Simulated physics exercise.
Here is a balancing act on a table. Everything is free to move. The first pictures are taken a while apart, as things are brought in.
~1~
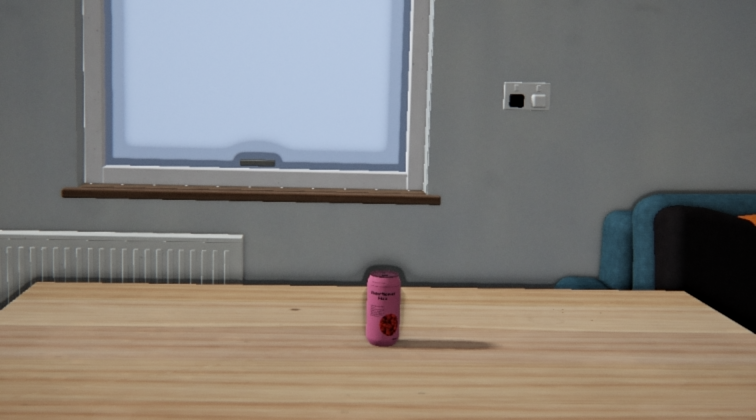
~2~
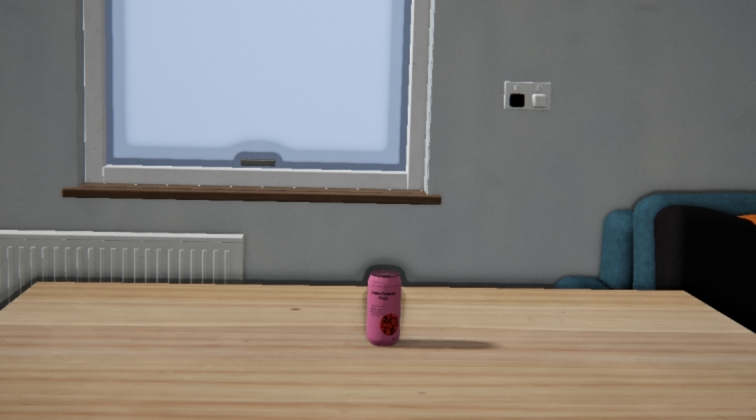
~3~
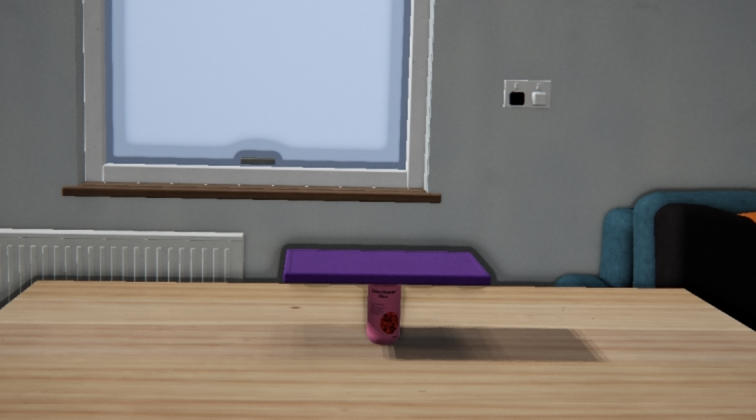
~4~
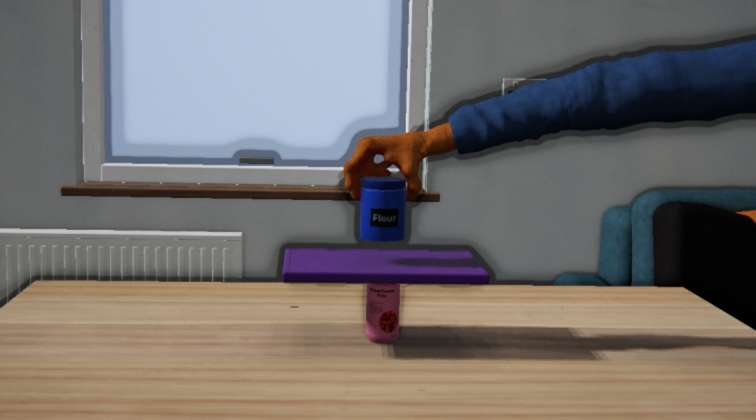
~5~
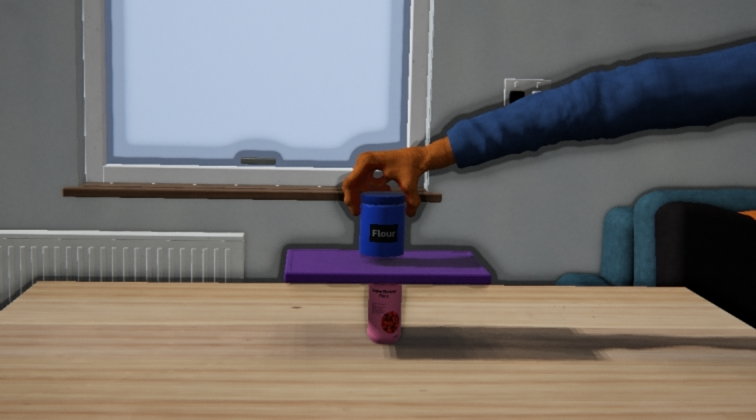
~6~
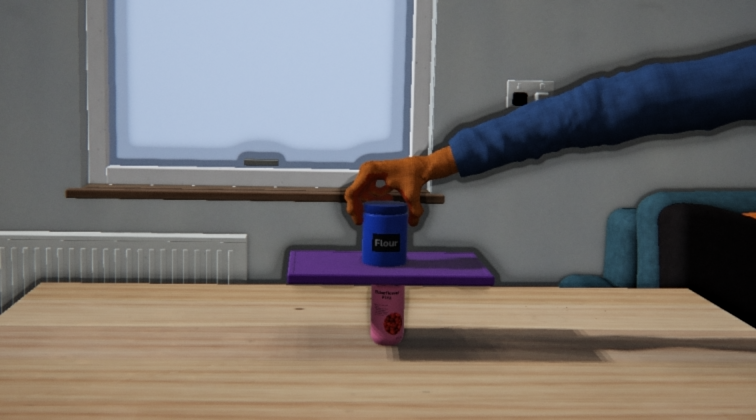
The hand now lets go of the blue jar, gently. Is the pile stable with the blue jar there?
In the end the stack stays up.
Then, 0.30 s later than the last frame, all is still.
Then, 0.70 s later than the last frame, blue jar resting near (385, 234).
When it is over, all 3 as before. End places, in pixels of the last picture, blue jar near (385, 234). The stack keeps its balance.
